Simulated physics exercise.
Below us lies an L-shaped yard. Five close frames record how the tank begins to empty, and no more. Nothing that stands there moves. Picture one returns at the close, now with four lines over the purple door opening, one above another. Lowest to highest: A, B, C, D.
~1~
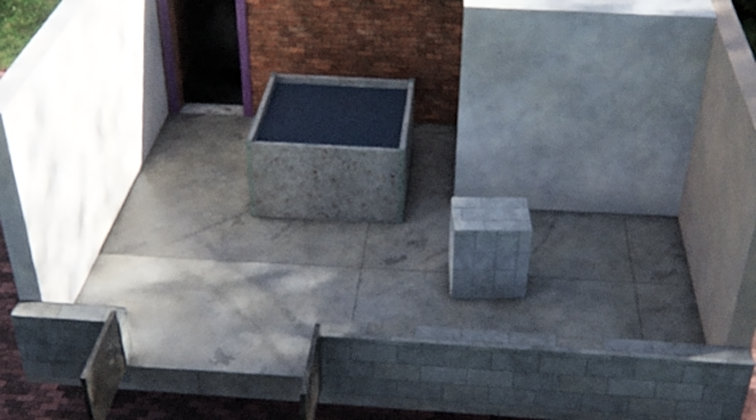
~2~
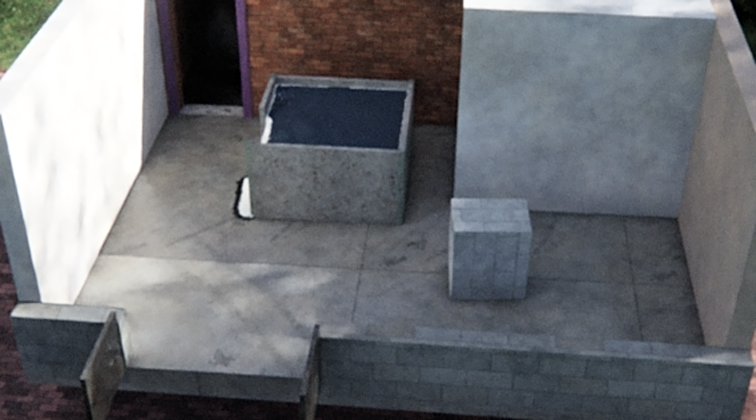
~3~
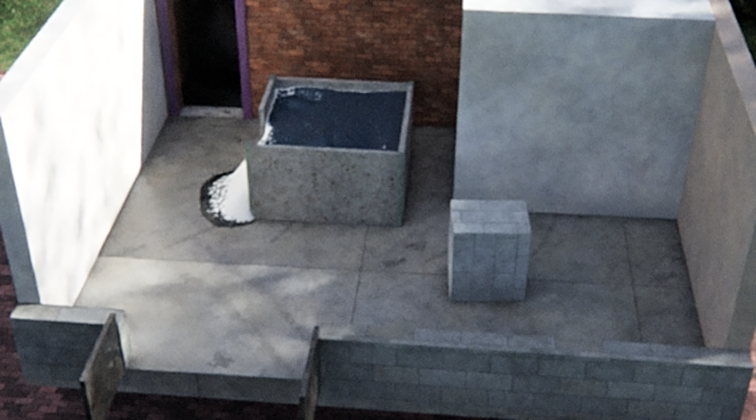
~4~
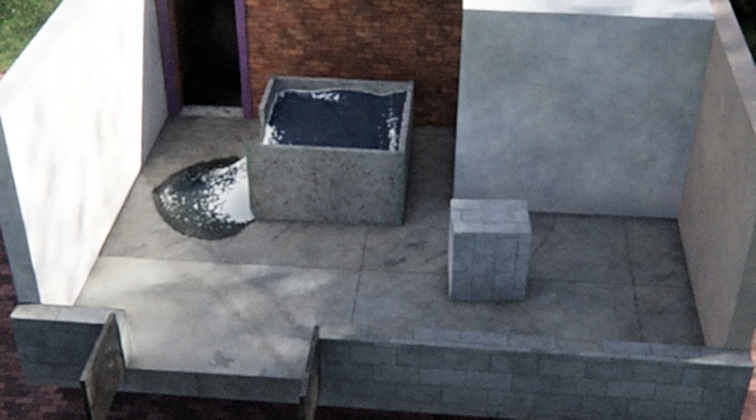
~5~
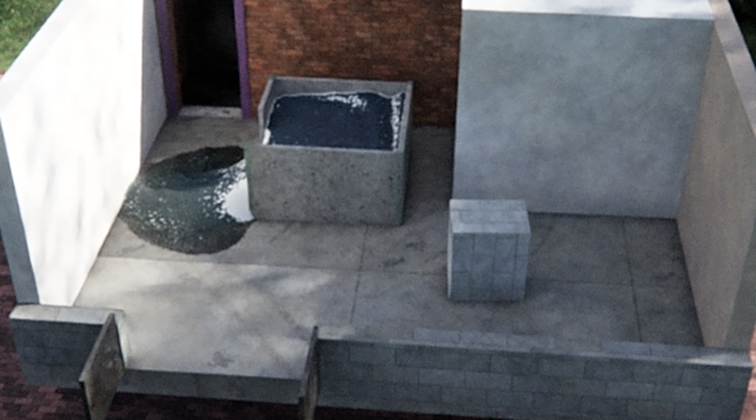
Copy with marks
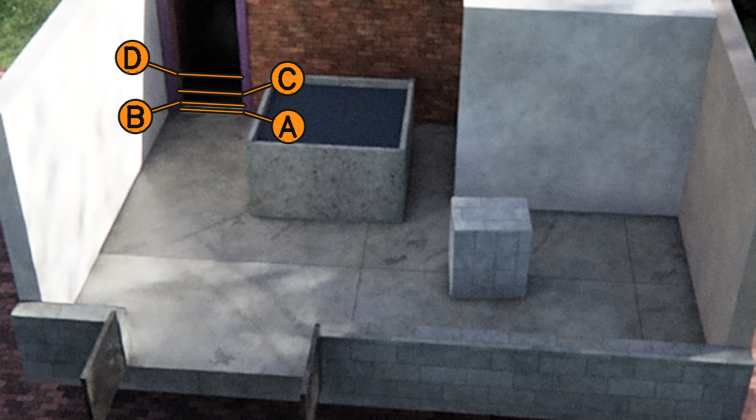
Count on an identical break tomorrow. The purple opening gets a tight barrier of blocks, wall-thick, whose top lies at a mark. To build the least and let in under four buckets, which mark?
That is line C.
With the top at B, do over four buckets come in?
Yes, that goes wrong.
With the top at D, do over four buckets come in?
No, that is safe.
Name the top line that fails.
The answer is B.
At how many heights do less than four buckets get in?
Two of the four.
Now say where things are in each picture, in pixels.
The first frame shows water in the tank at rest, its middle at (334, 116); foot of the purple doorway at (212, 114); open gate at (221, 309).
In the second frame, 1 % of the ground under water, visible out to (253, 173).
In the third frame, 3 % of the ground under water, visible out to (212, 183).
In the fourth frame, 7 % of the ground under water, visible out to (161, 200).
In the fifth frame, 12 % of the ground under water, visible out to (122, 206).
In orange, A at (212, 110); B at (211, 104); C at (210, 92); D at (209, 75); from the bottom up A, B, C, D.
For line A, dozens of bucketfuls pour in.
For line B, some 15 bucketfuls get in.
For line C, a bucket or two gets in.
For line D, nothing gets over.
